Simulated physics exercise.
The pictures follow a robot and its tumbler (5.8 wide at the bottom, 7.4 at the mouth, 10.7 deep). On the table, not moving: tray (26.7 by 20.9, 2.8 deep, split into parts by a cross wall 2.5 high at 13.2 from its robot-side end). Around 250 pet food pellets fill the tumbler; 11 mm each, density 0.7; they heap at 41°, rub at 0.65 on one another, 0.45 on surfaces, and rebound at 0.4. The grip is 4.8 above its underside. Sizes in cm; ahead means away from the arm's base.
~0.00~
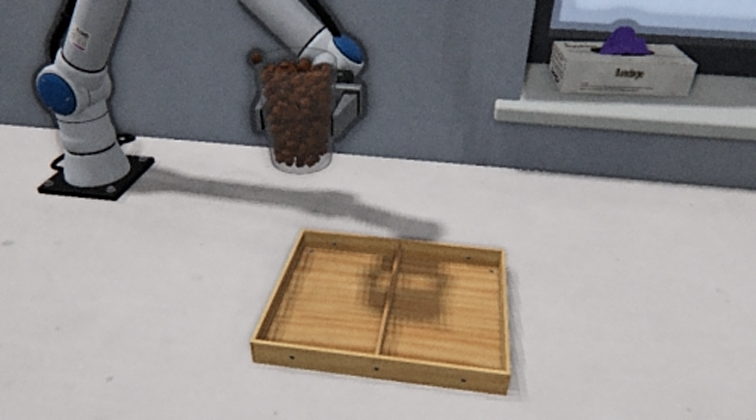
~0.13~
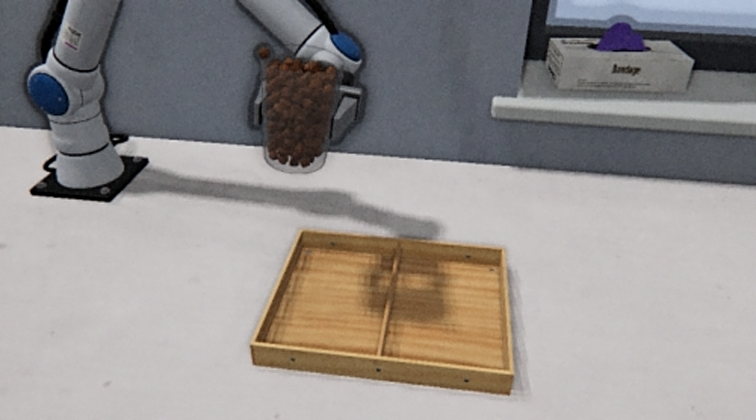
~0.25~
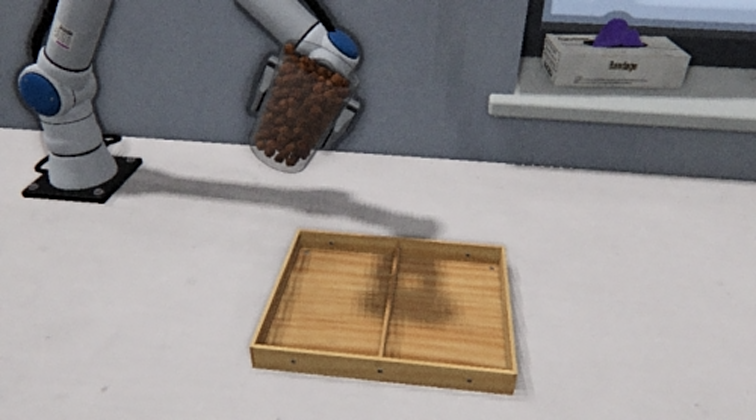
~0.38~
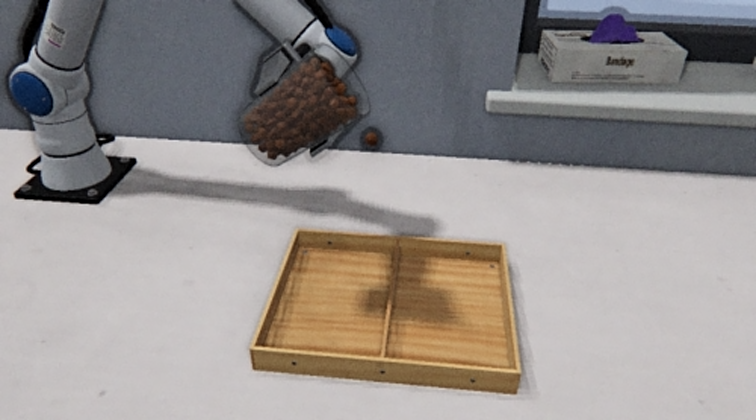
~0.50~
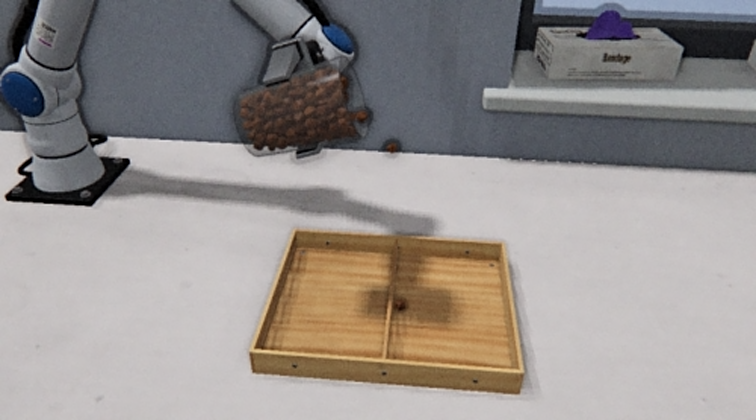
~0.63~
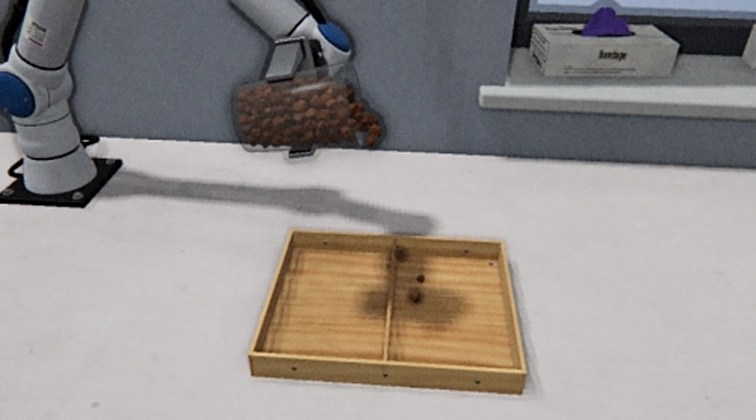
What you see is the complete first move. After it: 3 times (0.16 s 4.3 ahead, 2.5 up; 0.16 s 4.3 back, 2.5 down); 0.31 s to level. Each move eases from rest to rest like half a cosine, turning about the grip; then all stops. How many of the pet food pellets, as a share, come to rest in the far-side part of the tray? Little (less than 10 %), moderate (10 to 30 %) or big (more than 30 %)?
In the far-side part of the tray the share is big, more than 30 %.
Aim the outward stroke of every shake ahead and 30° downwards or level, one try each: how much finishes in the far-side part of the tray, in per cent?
Some 15 and 40 per cent.
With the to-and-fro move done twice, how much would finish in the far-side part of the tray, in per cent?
In that case some 45 per cent.
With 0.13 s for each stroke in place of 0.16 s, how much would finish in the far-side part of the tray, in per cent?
In that case some 70 per cent.
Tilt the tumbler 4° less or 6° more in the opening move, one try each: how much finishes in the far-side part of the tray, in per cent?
Some 45 and 70 per cent.
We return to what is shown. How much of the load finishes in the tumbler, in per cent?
Some 30 per cent.
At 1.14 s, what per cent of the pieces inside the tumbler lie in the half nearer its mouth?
Some 60 per cent.
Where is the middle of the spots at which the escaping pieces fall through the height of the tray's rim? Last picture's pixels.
Around (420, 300).
After 1.14 s, tilted 79° forward, highest piece 28 above the table; 153 in the tumbler, 68 in the far-side part, 19 in the robot-side part, 1 on the table or floor, 5 in flight or on a rim.
After 1.65 s, tilted 73° forward, highest piece 25 above the table; 112 in the far-side part, 77 in the tumbler, 34 in the robot-side part, 2 on the table or floor, 21 in flight or on a rim.
After 2.10 s, level, highest piece 31 above the table; 124 in the far-side part, 74 in the tumbler, 46 in the robot-side part, 2 on the table or floor.
After 3.15 s, level, highest piece 31 above the table; 124 in the far-side part, 74 in the tumbler, 46 in the robot-side part, 2 on the table or floor.
In the end, 124 in the far-side part, 74 in the tumbler, 46 in the robot-side part, 2 on the table or floor. That is 50 % in the far-side part of the tray.
